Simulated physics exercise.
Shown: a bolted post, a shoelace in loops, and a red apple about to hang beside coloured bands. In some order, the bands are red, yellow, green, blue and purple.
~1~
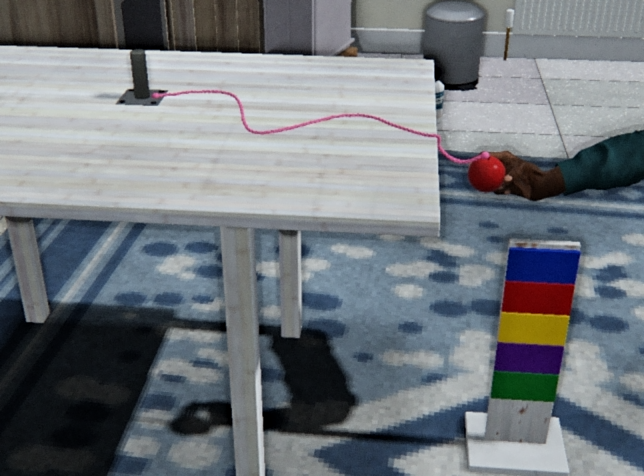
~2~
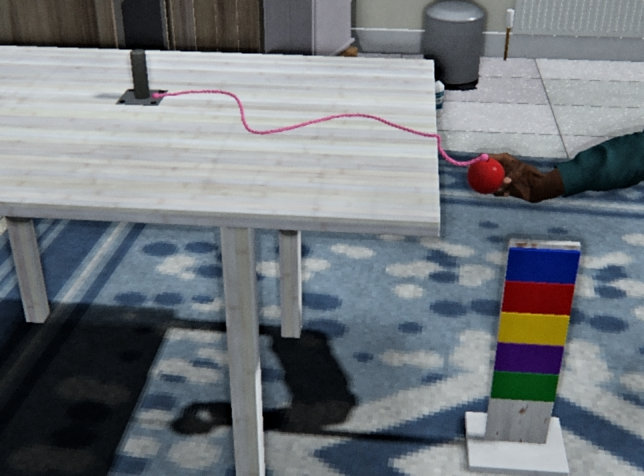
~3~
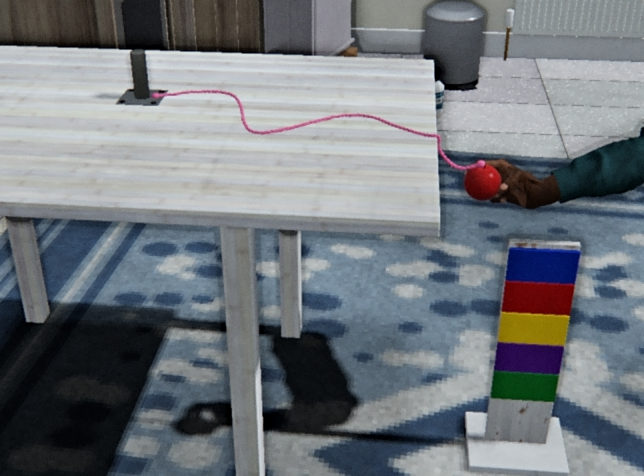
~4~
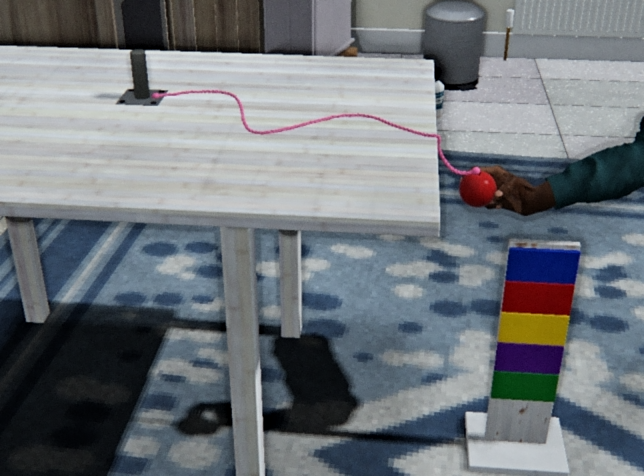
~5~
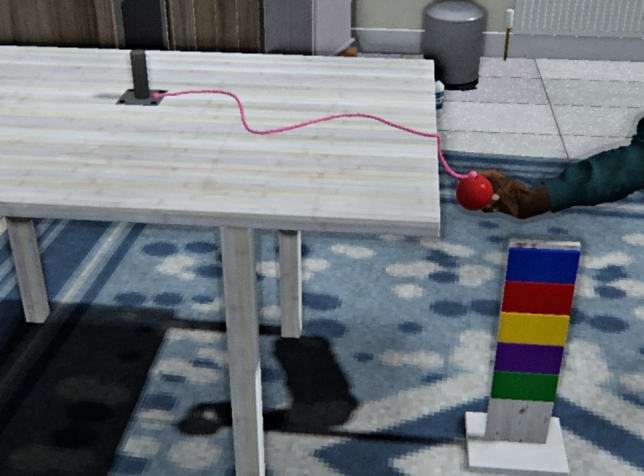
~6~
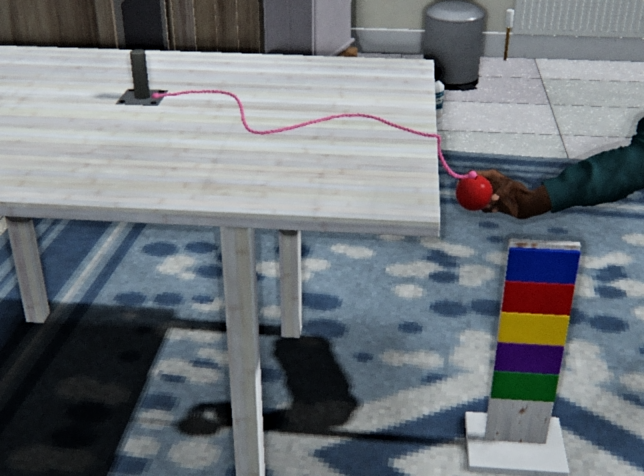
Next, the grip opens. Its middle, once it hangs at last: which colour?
Colour: Red.
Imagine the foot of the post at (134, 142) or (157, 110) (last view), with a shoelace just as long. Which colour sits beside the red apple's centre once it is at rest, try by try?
It would be yellow; yellow.
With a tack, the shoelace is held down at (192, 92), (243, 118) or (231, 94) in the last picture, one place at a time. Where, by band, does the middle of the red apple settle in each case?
First try red, second try blue, third try red.
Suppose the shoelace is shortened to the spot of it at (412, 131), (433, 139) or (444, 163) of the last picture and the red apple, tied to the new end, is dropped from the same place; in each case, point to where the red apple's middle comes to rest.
In order, roughly (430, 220), (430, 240) and (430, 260).
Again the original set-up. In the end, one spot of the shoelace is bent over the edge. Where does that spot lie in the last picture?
The bit in question sits close to (356, 115).
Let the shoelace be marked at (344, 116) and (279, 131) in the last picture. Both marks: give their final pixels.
(426, 133) and (351, 123), roughly.
Soon after, apple near (436, 276); level with red.
After that, apple near (429, 287); level with red.
In the end, apple near (429, 292); level with red. Its middle rests at the red band.
